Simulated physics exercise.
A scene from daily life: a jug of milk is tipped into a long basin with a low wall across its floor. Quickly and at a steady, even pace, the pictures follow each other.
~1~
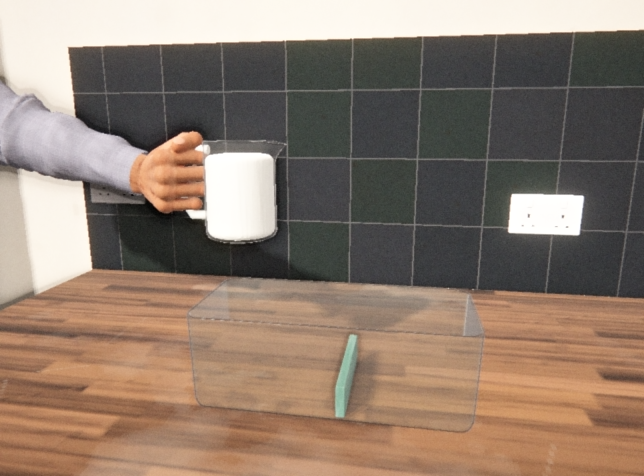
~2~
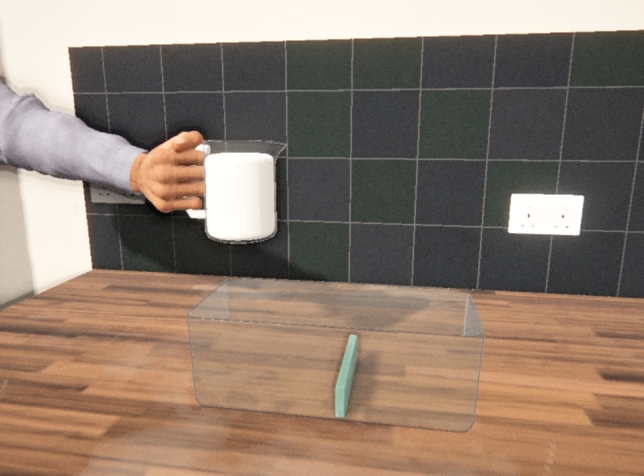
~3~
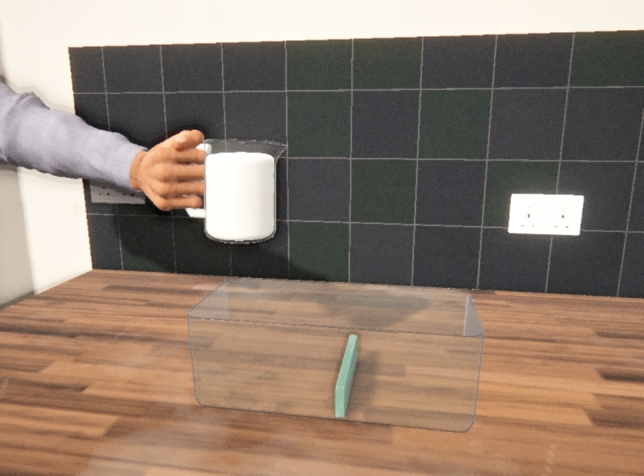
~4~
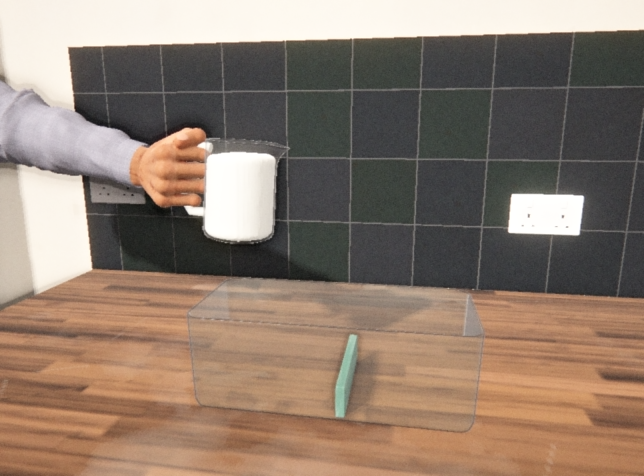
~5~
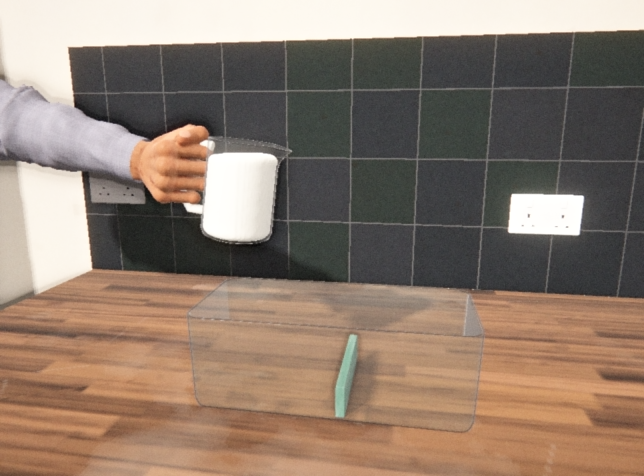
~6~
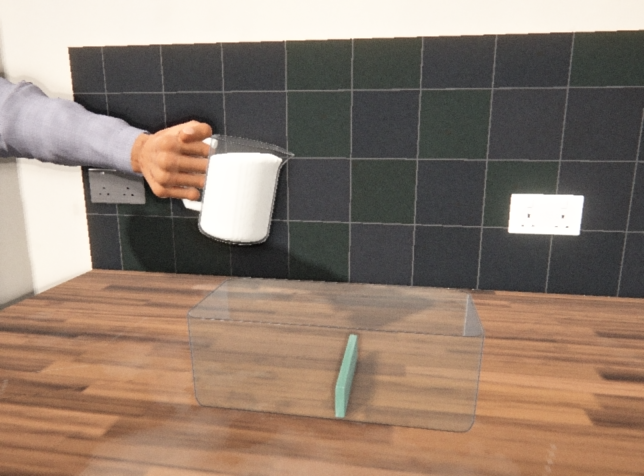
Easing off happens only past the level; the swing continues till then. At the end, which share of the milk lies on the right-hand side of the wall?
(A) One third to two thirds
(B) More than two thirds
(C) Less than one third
The answer is A.
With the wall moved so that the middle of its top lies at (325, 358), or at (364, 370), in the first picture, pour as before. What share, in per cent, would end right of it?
I'd expect near 85 percent the first time and near 20 percent the next.
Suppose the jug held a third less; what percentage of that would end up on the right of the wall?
Roughly 25 in a hundred.
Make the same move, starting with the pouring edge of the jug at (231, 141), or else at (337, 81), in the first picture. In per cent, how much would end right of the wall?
First try: Near 5 percent; second try: Near 90 percent.
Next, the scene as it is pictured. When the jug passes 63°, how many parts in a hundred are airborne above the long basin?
10 %.
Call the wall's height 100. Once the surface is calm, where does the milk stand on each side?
It settles around 20 on the left side and around 30 on the right side.
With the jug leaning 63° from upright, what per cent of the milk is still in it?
It still holds around 85 per cent there.
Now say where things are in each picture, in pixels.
Tilt 0°; pouring edge (286, 143); surface from (210, 156) to (274, 157); the long basin's rim runs from (209, 296) to (476, 312); the wall's top is at (348, 359), in the first frame.
Tilt 0°; pouring edge (286, 144); surface from (210, 156) to (274, 157), in the second frame.
Tilt 2°; pouring edge (287, 145); surface from (211, 156) to (275, 158), in the third frame.
Tilt 4°; pouring edge (289, 147); surface from (213, 156) to (276, 157), in the fourth frame.
Tilt 7°; pouring edge (291, 150); surface from (214, 156) to (279, 158), in the fifth frame.
Tilt 11°; pouring edge (294, 154); surface from (215, 158) to (282, 158), in the sixth frame.
A moment on, the jug is tipped part way and 85 per cent is still to pour, 1 is left of the wall and 3 right of it.
Next, the jug is tipped on its side and 34 per cent is still to pour, 9 is left of the wall and 37 right of it.
Then the jug is tipped right over and 2 per cent is still to pour, 40 is left of the wall and 53 right of it.
Later the jug is tipped right over and 0 per cent is still to pour, 44 is left of the wall and 55 right of it.
At rest 44 per cent lies left of the wall, 55 right of it and 1 outside.
